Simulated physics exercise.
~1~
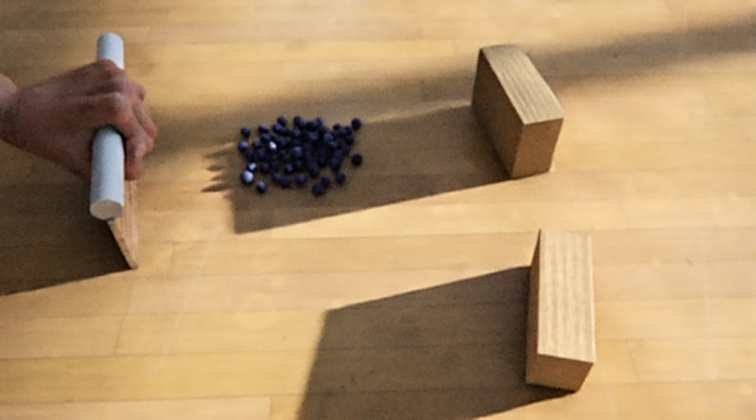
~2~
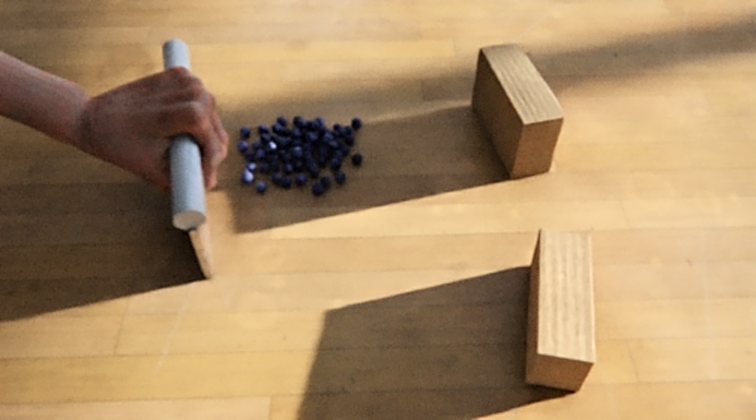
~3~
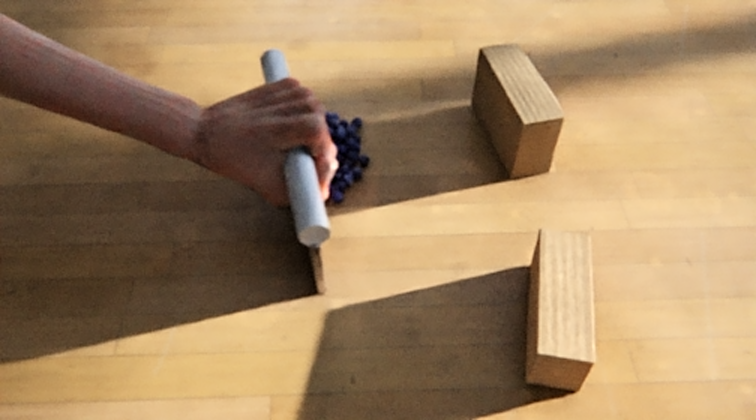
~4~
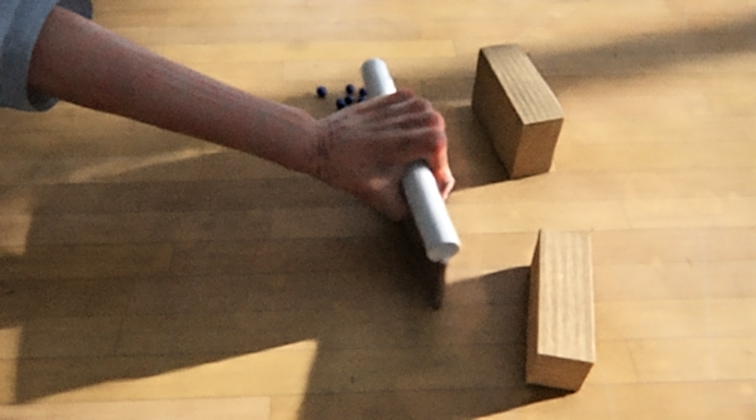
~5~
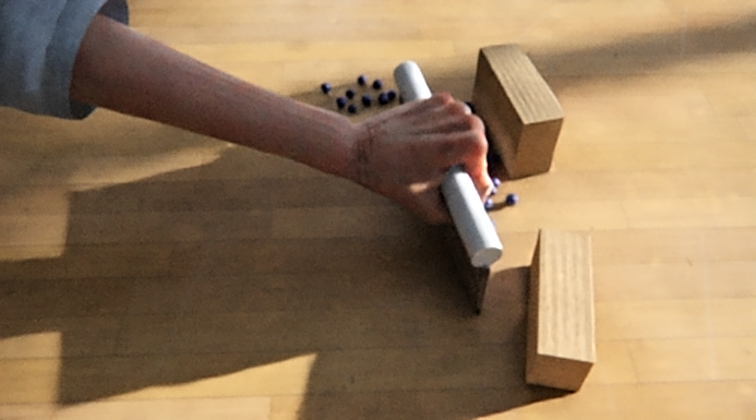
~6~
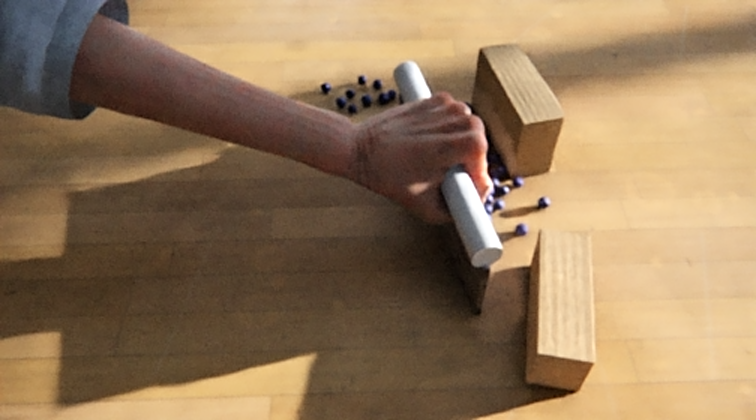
Hand pushing an upright scraper rightwards into spilt blueberries, most bunching before two wooden blocks, some left behind, scraper stopping short.
